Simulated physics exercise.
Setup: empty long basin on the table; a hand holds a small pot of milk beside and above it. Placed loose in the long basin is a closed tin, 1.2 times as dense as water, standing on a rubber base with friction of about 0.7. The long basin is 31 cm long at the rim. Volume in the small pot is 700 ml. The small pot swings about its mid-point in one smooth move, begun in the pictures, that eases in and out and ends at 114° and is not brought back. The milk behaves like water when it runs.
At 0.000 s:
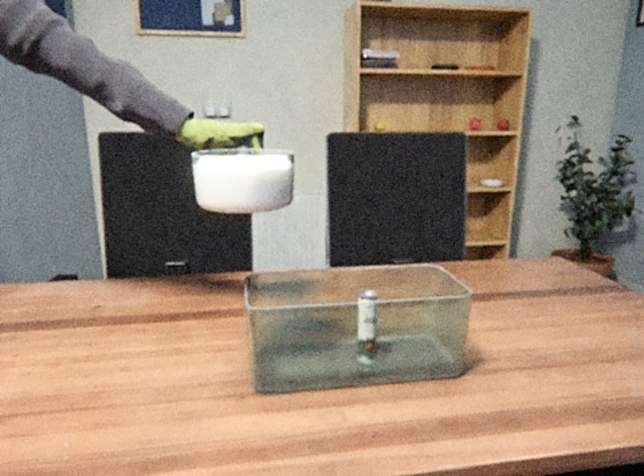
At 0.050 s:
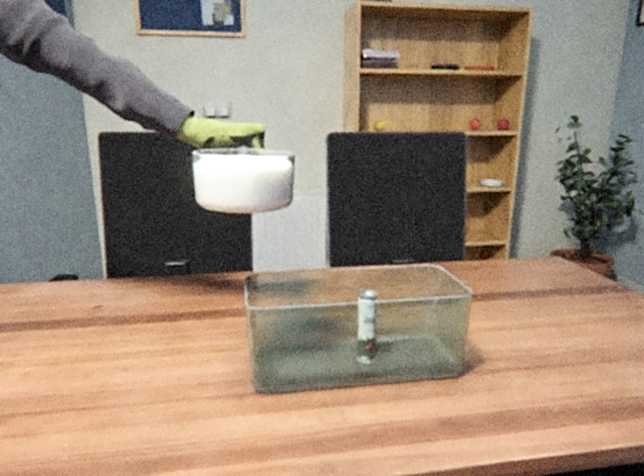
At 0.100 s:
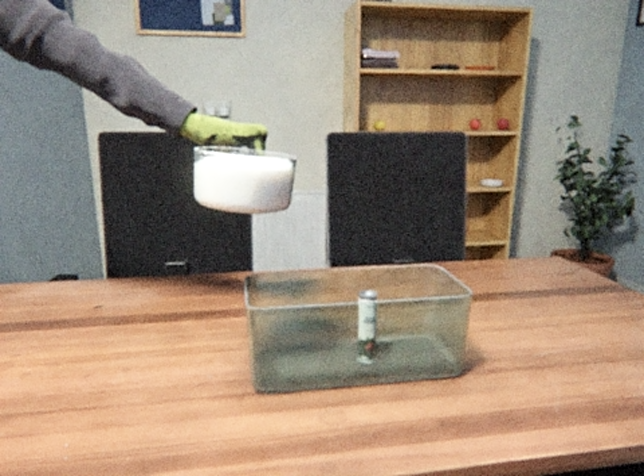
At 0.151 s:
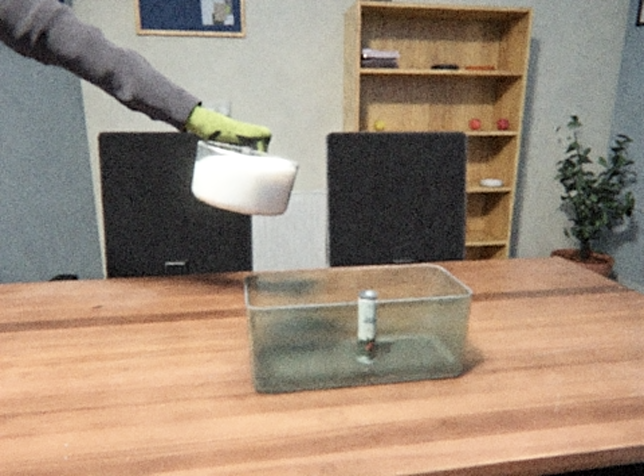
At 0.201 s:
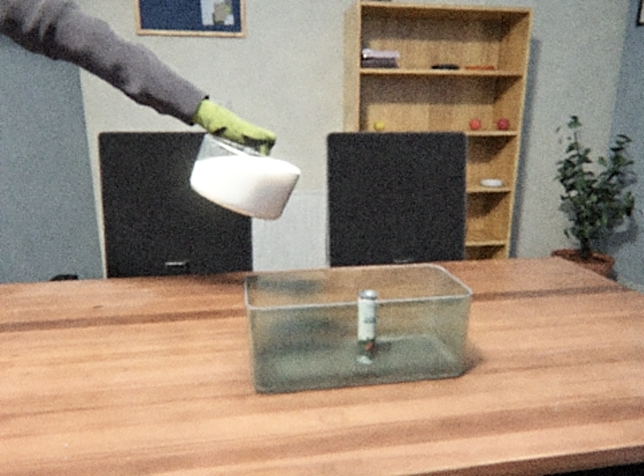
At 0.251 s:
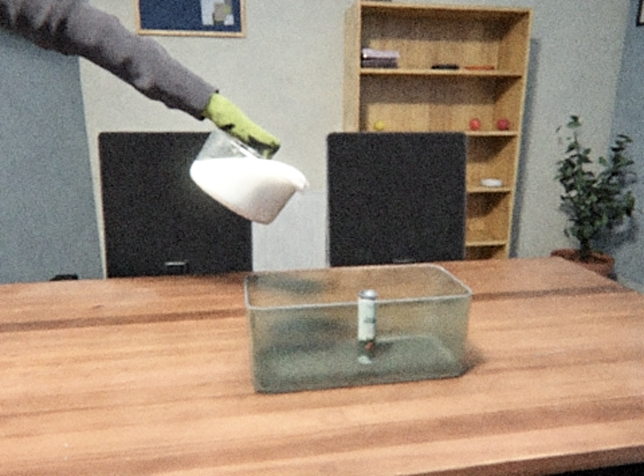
Gloved hand holding a clear pot of white liquid, tilting it to the right above a glass basin containing a small can.
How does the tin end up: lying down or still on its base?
Most likely it will not capsize.
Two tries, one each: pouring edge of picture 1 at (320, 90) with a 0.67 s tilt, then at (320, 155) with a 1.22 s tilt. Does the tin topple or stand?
In the first try it remains standing; in the second it remains standing.
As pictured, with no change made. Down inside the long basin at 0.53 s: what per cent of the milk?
Fraction in basin: Approx. 36%.
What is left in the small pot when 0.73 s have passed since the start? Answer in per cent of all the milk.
2 per cent or so.
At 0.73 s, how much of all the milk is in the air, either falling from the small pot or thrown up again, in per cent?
Around 5 percent of the liquid.
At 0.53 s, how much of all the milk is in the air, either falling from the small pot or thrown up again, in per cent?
It comes to about 46 percent.
By 0.53 s the tilt is 102° and 18 per cent is still to pour; the tin stands where it began.
By 0.73 s the tilt is 114° and 2 per cent is still to pour; the tin stands 1 cm from where it began.
By 0.94 s the tilt is 114° and 0 per cent is still to pour; the tin stands 1 cm from where it began.
By 1.17 s the tilt is 114° and 0 per cent is still to pour; the tin stands where it began.
At rest the tin stands where it began.
